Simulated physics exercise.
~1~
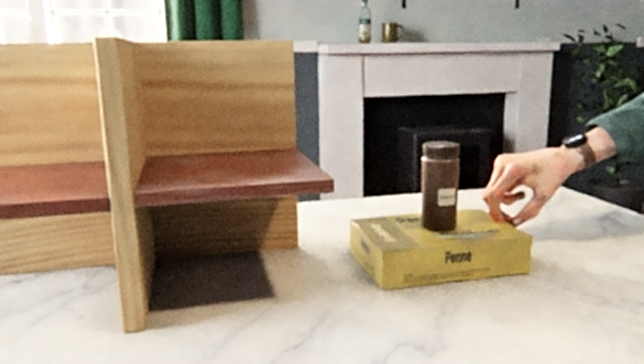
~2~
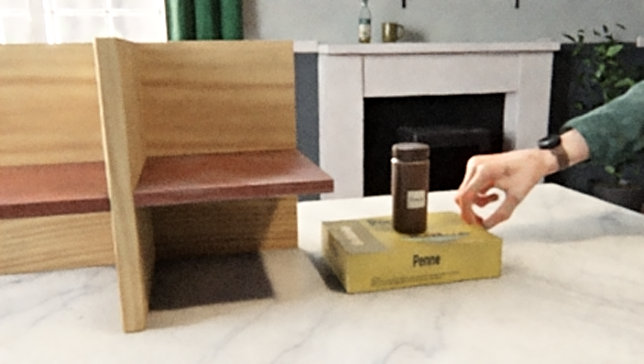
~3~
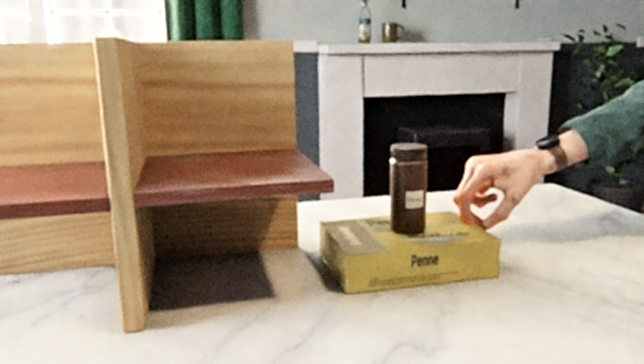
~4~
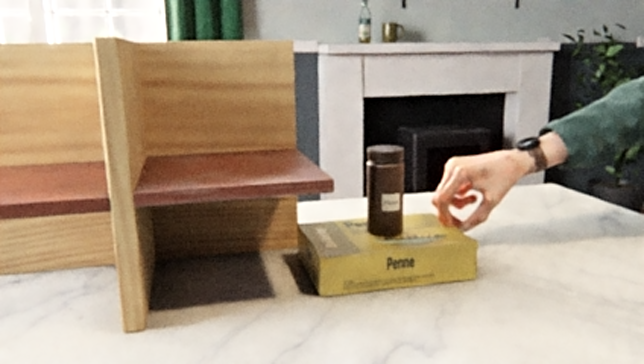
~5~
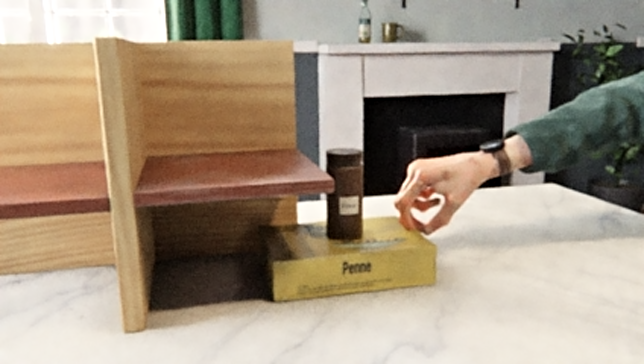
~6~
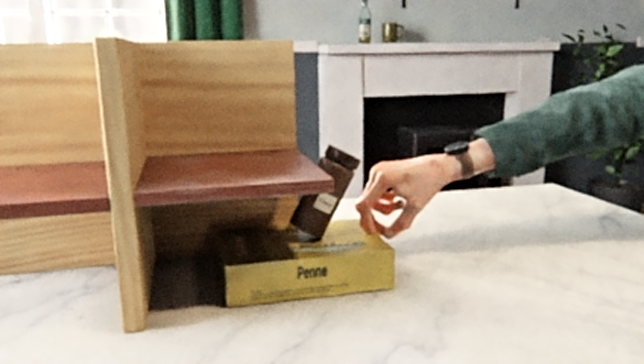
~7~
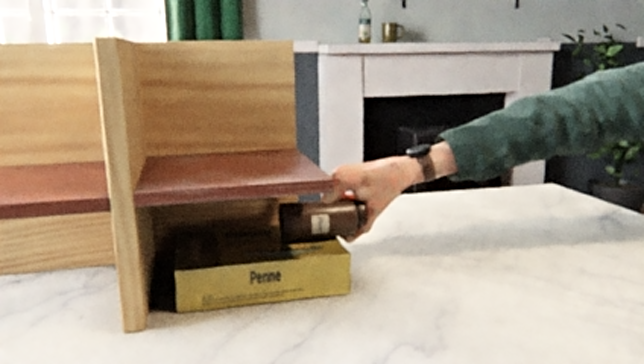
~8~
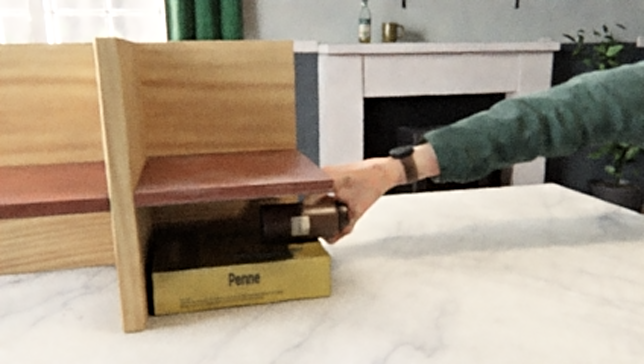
A hand in a green sleeve with a dark wristband reaches in from the right over a pale marble tabletop, seen from the side by a still camera. It holds the far edge of a flat yellow packet of penne with a brown shaker standing on top, while a wooden unit with a reddish-brown shelf stands at left. The hand pushes the packet leftward, pausing briefly, until the shaker meets the shelf's edge. The shaker tilts to the right and drops onto its side against the hand. The packet ends mostly beneath the shelf, with the shaker lying on it, partly under the edge.
